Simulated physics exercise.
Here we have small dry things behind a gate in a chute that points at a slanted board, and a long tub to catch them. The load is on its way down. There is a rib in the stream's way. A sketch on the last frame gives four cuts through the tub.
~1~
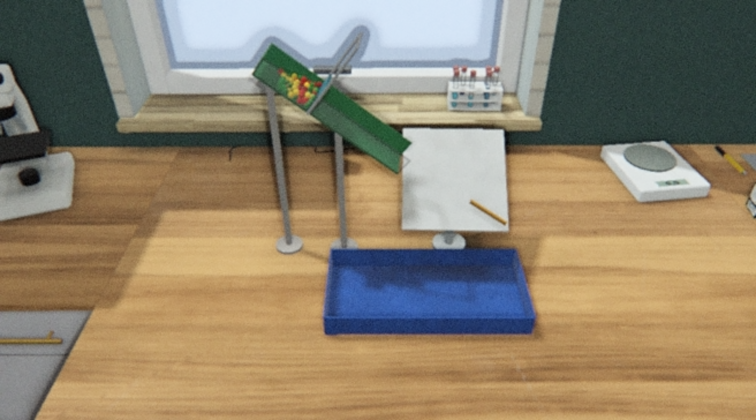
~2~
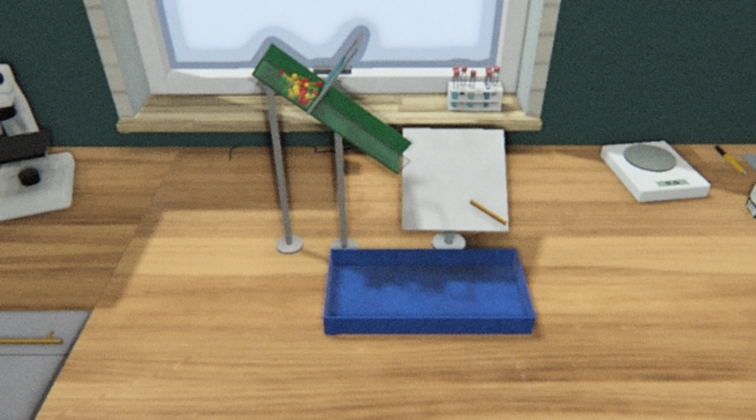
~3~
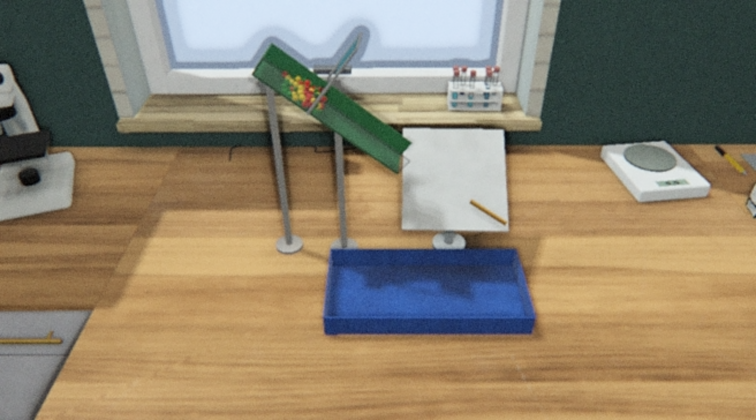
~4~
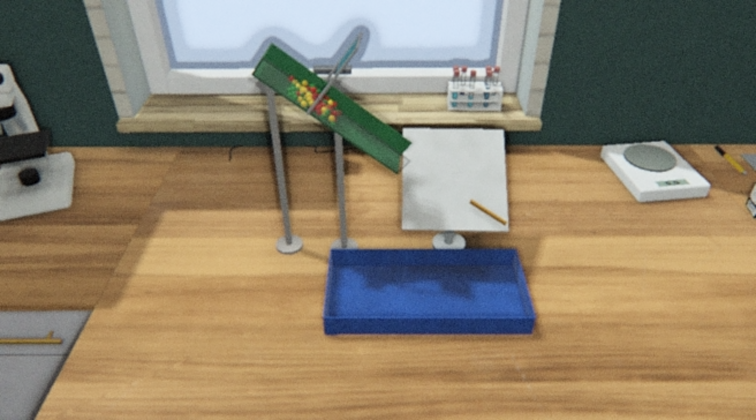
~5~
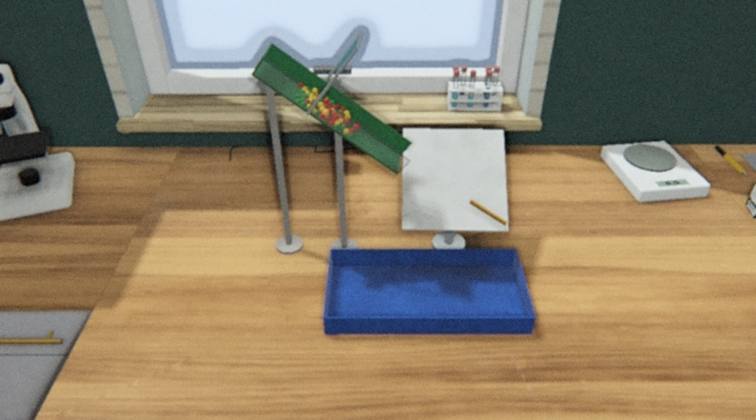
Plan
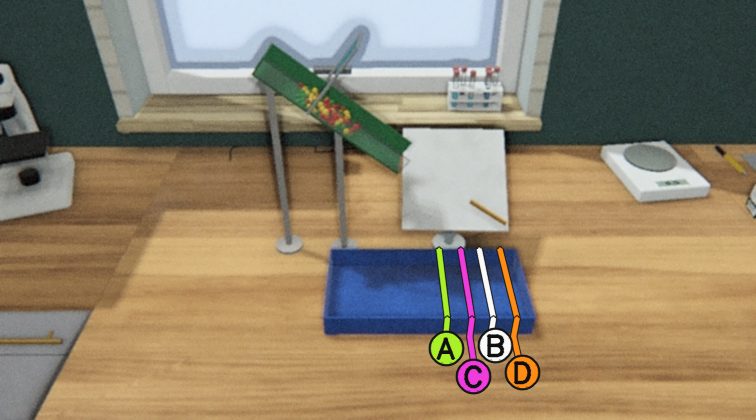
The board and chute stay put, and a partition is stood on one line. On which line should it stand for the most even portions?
The best line is B.
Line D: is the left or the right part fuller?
More lands on the left.
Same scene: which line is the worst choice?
Here it is line A.
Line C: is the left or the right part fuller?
More lands on the right.
On the marked copy, line A crosses the front rim at (447, 317); line B crosses the front rim at (493, 317); line C crosses the front rim at (471, 317); line D crosses the front rim at (516, 317).
Choosing A, of what is caught, a stray few on the left of the divider, nearly all on the right.
Choosing B, of what is caught, about half on the left of the divider, about half on the right.
Choosing C, of what is caught, about a quarter on the left of the divider, most on the right.
Choosing D, of what is caught, most on the left of the divider, a small part on the right.
